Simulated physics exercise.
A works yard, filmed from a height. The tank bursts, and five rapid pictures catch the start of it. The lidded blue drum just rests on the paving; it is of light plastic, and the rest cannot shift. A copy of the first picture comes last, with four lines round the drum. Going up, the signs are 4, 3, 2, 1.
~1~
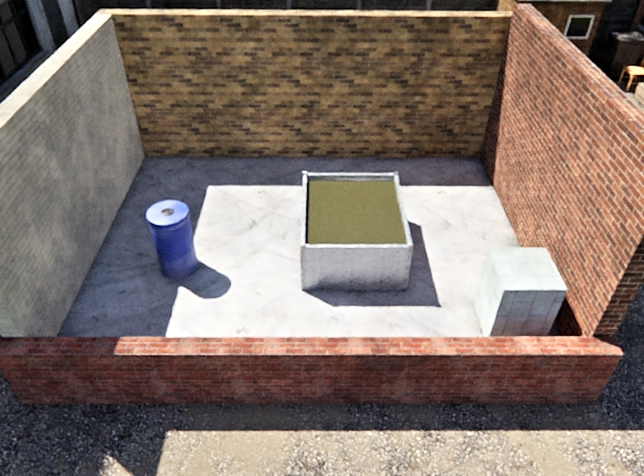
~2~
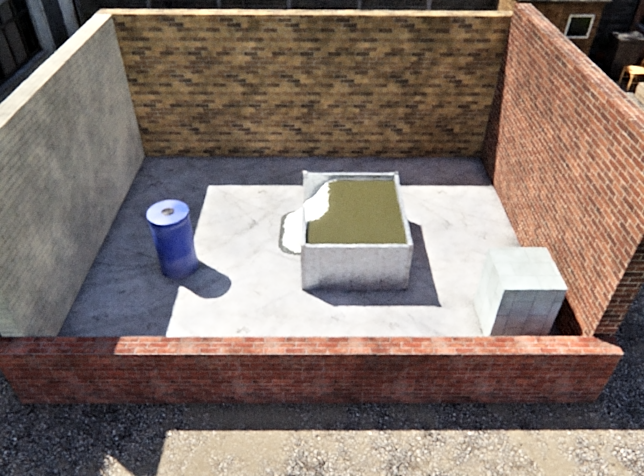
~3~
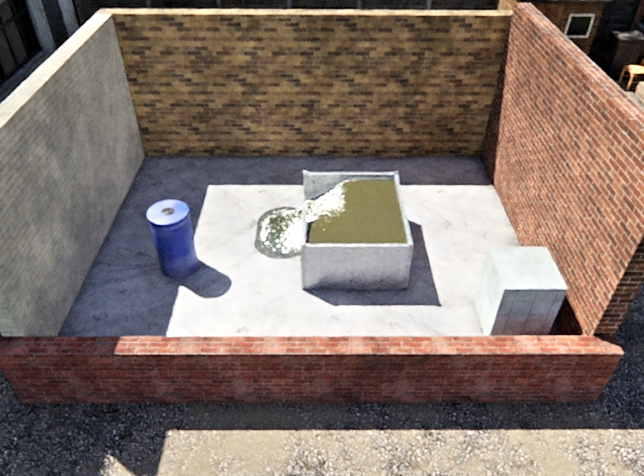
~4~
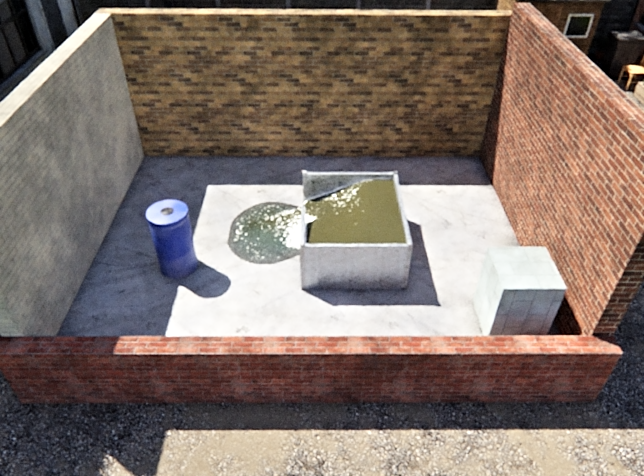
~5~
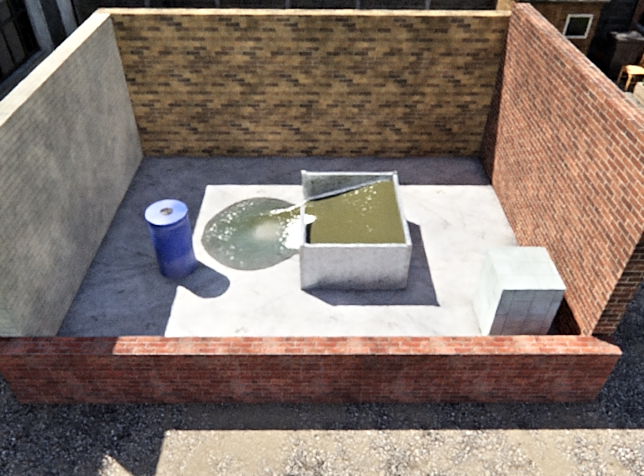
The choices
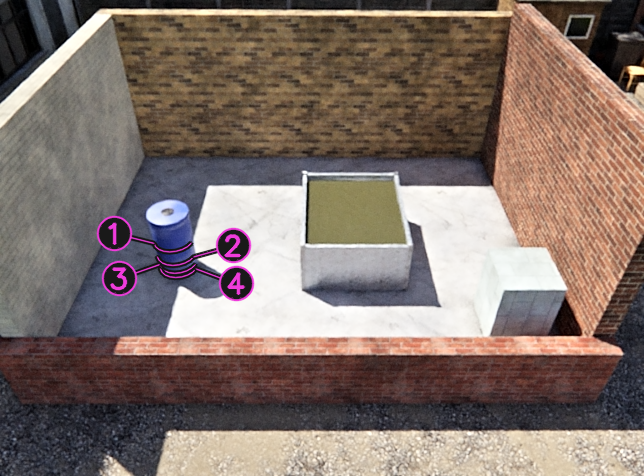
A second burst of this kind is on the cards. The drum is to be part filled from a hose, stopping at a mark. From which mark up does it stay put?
2 is the one.
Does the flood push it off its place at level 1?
No, that is safe.
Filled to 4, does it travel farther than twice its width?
Yes.
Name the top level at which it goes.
Level 3.
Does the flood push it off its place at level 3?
Yes, it does.
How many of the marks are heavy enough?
Two of the four.
In magenta, 1 at (169, 251); 2 at (172, 265); 3 at (174, 273); 4 at (175, 277); from the bottom up 4, 3, 2, 1.
Choosing 1, it does not move.
Choosing 2, it does not move.
Choosing 3, it is pushed about half its own width away.
Choosing 4, it is pushed about 4 times its own width away.
